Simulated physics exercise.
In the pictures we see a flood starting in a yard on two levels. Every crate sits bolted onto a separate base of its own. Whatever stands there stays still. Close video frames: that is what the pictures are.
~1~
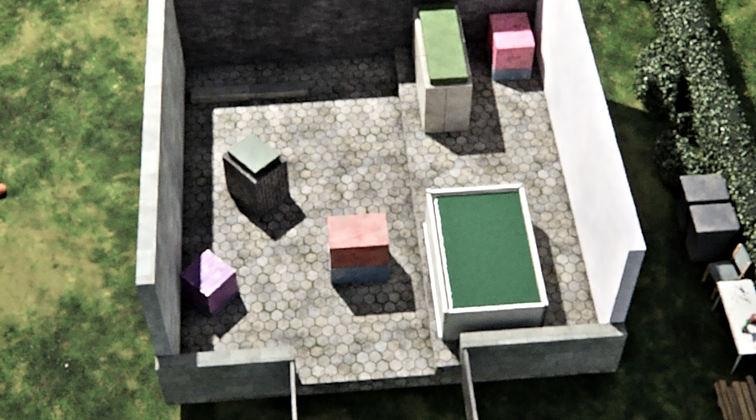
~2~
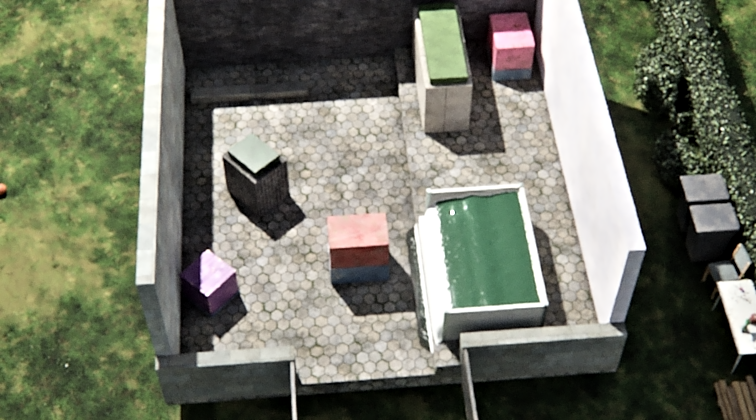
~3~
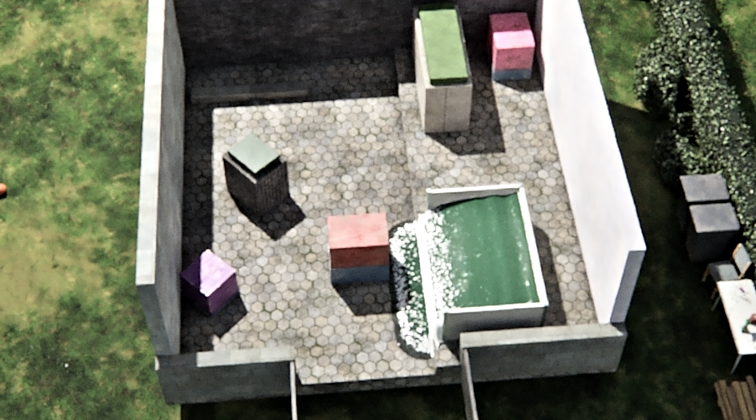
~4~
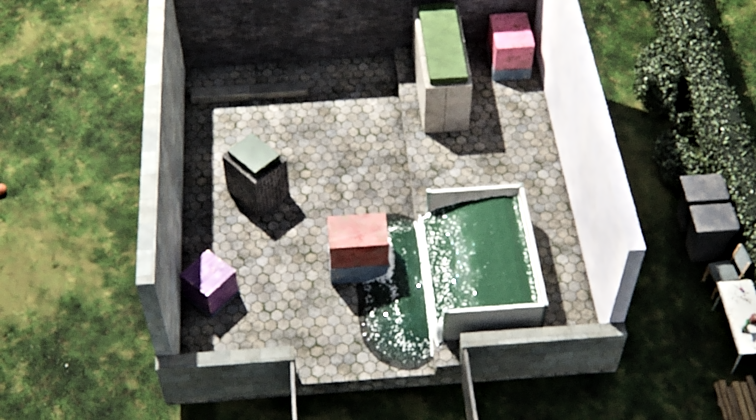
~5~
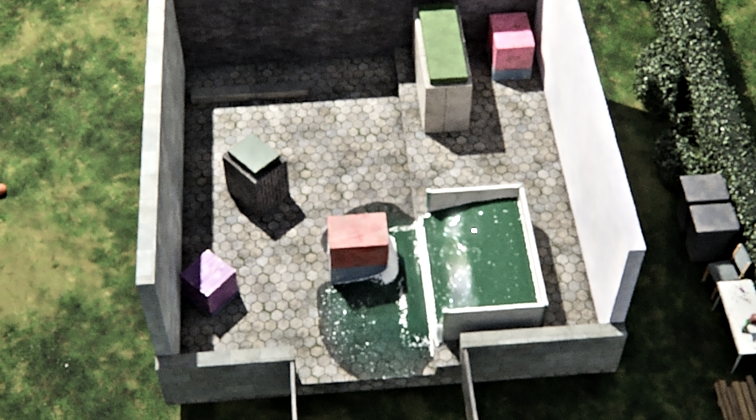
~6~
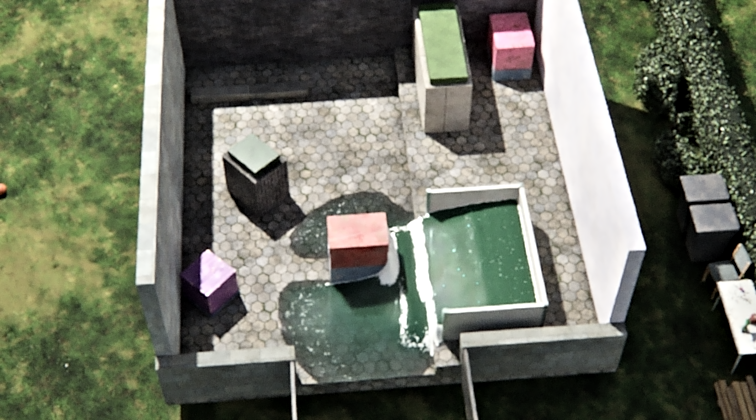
Green water in an open white-walled tank poured out over its left side in a foamy rush, then spread across the paved yard, surrounding the red-topped block and widening into a large rounded pool.
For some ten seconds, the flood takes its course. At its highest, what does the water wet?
At the end, the purple crate doesn't remain clear of the water all along, the pink crate remains clear of the water all along, the red crate doesn't remain clear of the water all along.
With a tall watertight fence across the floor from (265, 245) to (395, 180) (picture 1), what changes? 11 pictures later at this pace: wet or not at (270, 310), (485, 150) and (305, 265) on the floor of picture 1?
Outcome by spot, in order - watered, unwatered, watered.
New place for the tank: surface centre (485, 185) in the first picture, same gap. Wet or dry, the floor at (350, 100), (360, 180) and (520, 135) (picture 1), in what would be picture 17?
The first spot is not reached, the second inundated, and the third not reached.
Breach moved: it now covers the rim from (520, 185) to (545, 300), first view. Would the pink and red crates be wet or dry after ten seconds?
The pink crate is reached; the red crate is untouched.
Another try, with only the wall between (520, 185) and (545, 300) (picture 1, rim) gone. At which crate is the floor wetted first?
It's the pink one.
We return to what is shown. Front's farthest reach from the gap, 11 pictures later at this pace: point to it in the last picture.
At roughly (205, 111).
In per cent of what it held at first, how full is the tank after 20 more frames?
I'd put it close to 10 percent.
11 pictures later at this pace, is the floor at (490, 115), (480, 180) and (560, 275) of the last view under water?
Status by point, in sequence: Unwetted; unwetted; unwetted.
A moment on, water covers 35 % of the floor; the purple crate water round its plinth, the pink crate not reached, the red crate water round its plinth.
Next, water covers 50 % of the floor; the purple crate water round its plinth, the pink crate not reached, the red crate water round its plinth.
Then, water covers 60 % of the floor; the purple crate water round its plinth, the pink crate not reached, the red crate water round its plinth.
Later, water covers 65 % of the floor; the purple crate water round its plinth, the pink crate not reached, the red crate water round its plinth.
In the end, water covers 65 % of the floor; the purple crate was topped, the pink crate stayed above the water, the red crate was topped.
